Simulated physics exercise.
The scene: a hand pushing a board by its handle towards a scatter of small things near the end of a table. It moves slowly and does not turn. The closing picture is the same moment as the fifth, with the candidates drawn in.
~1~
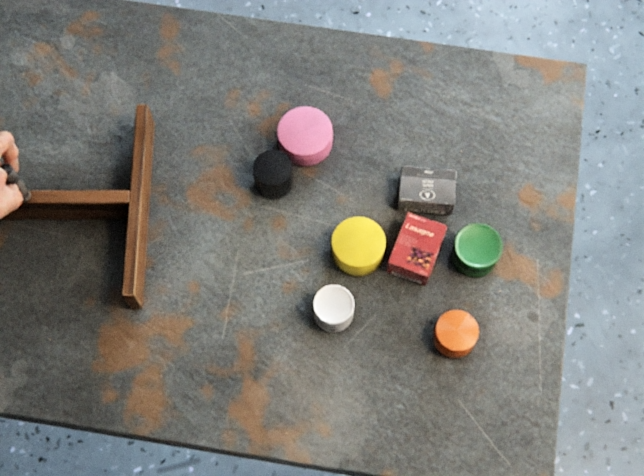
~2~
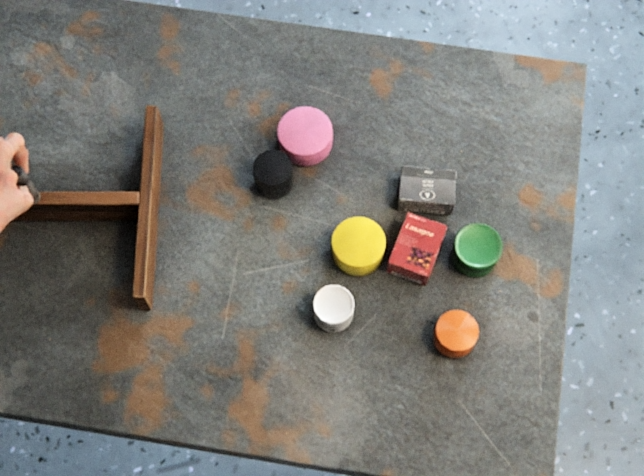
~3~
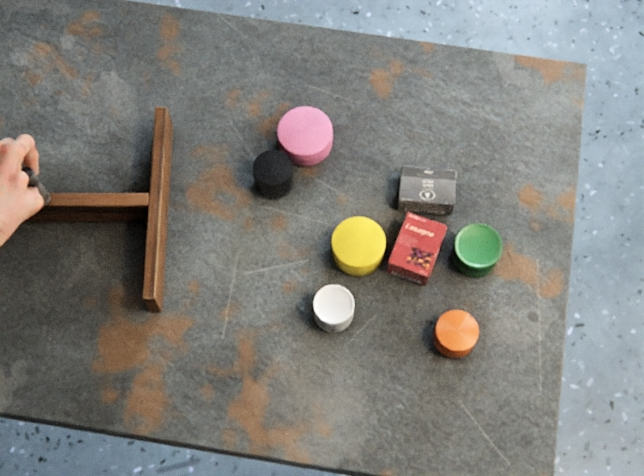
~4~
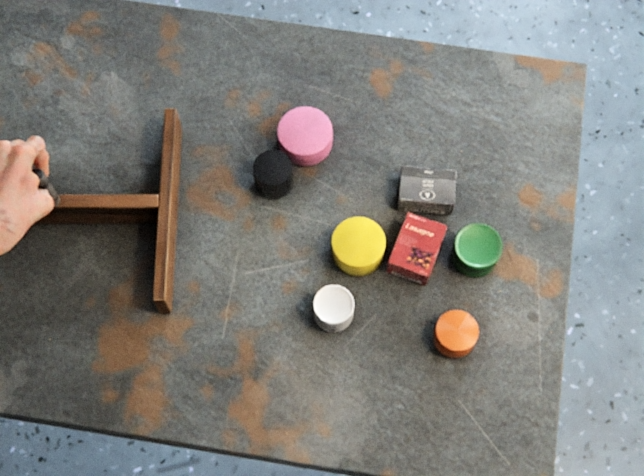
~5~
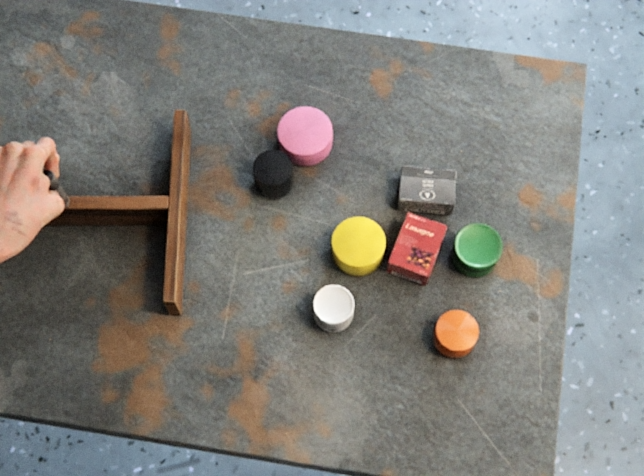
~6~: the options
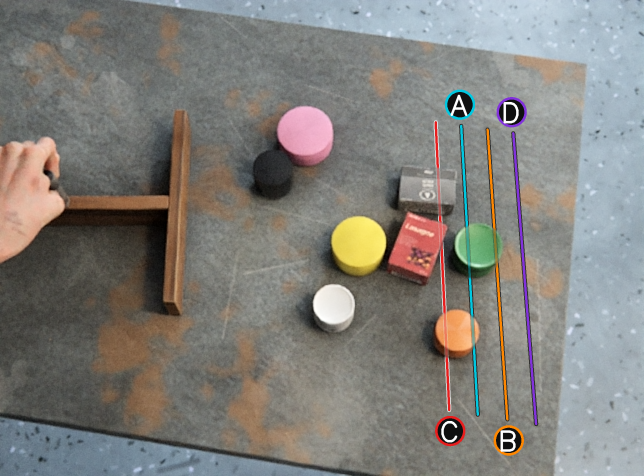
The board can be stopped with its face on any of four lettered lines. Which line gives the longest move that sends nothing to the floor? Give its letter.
It should halt at C.
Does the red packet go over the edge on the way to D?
Yes.
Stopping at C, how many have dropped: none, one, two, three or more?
By then, none.
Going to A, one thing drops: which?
It is the green tub.
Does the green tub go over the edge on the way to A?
Yes.
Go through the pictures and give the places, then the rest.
Red packet (417, 249); white tub (333, 309); pink tin (305, 137), in the first picture.
Board (145, 198); orange tin (455, 334), in the second picture.
Board (155, 199); black pot (274, 174), in the third picture.
Board (165, 201); grey box (426, 191), in the fourth picture.
Board (175, 202); white tub (333, 309); pink tin (305, 137); orange tin (455, 334), in the fifth picture.
On the copy, A at (469, 262); B at (497, 267); C at (442, 258); D at (524, 271).
On C. First, board (271, 217); black pot (299, 177); green tub (476, 251).
Then, board (368, 231); green tub (493, 250); pink tin (379, 127).
Finally, board (441, 242); green tub (563, 246); red packet (519, 254); nothing has fallen.
By contrast, A drops the green tub; B drops the green tub; D drops the grey box, red packet and green tub.
